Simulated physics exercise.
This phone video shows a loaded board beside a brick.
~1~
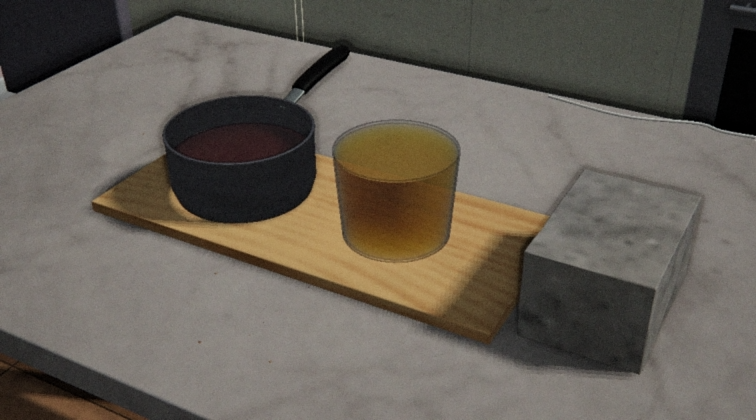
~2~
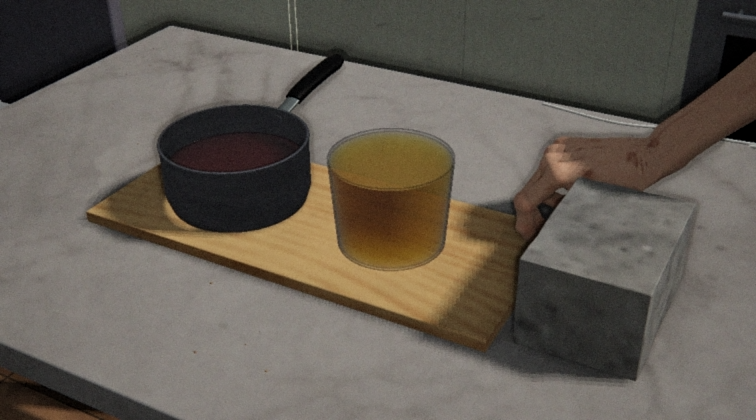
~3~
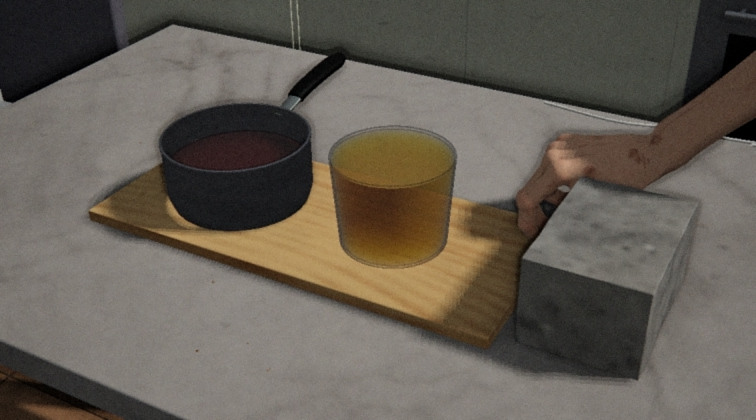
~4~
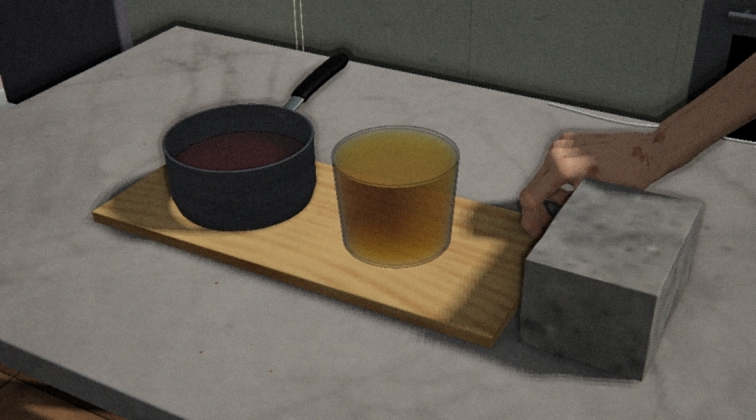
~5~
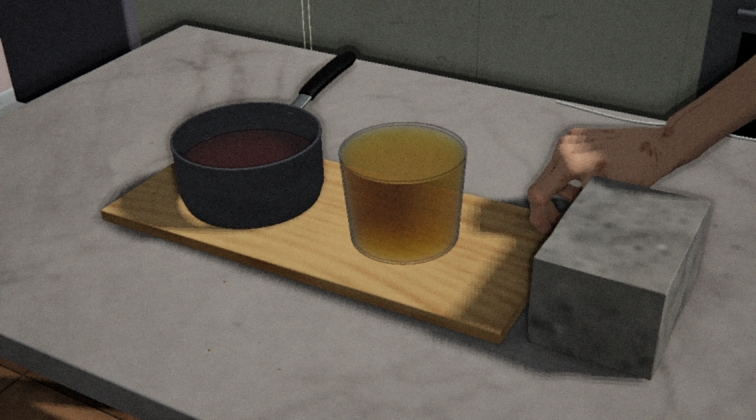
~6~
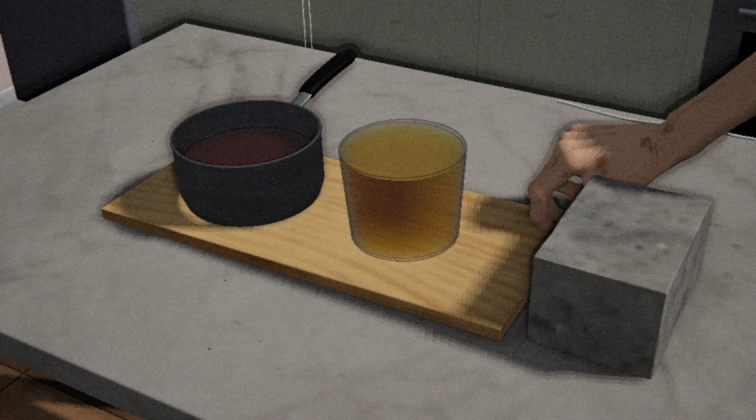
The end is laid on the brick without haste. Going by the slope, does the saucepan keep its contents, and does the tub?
Saucepan: Retains its contents; tub: Lets some out.
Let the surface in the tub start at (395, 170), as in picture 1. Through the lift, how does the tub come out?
Honestly, I reckon it comes through fine.
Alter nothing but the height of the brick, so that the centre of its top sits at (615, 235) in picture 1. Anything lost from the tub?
Result noted: Some overflow.
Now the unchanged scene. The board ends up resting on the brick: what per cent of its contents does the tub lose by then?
I'd put it near 12 in a hundred.
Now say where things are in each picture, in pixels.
The board lies flat; saucepan (242, 156) about half full; tub (396, 190) nearly full; brick (582, 314), in the first frame.
A hand takes the end of the board; saucepan about half full, surface at (237, 166); tub nearly full, surface at (391, 160), in the second frame.
Slope near 0°; saucepan (239, 164) about half full; tub (393, 196) nearly full, in the third frame.
The board slopes by about 1°; saucepan about half full, surface at (242, 164); tub nearly full, surface at (396, 157); brick (583, 322), in the fourth frame.
The end is rising; saucepan (250, 162) about half full; tub (404, 192) nearly full, in the fifth frame.
The end has come up a little; saucepan about half full, surface at (250, 160); tub nearly full, surface at (403, 150); brick (592, 320), in the sixth frame.
Next, the board slopes by about 7°; saucepan, its rim is dry; tub, it has slopped over.
After that, the board slopes by about 14°; saucepan, its rim is dry; tub, it has slopped over.
Finally, the board slopes by about 13°, resting on the brick; saucepan, its rim is dry; tub, it has slopped over.
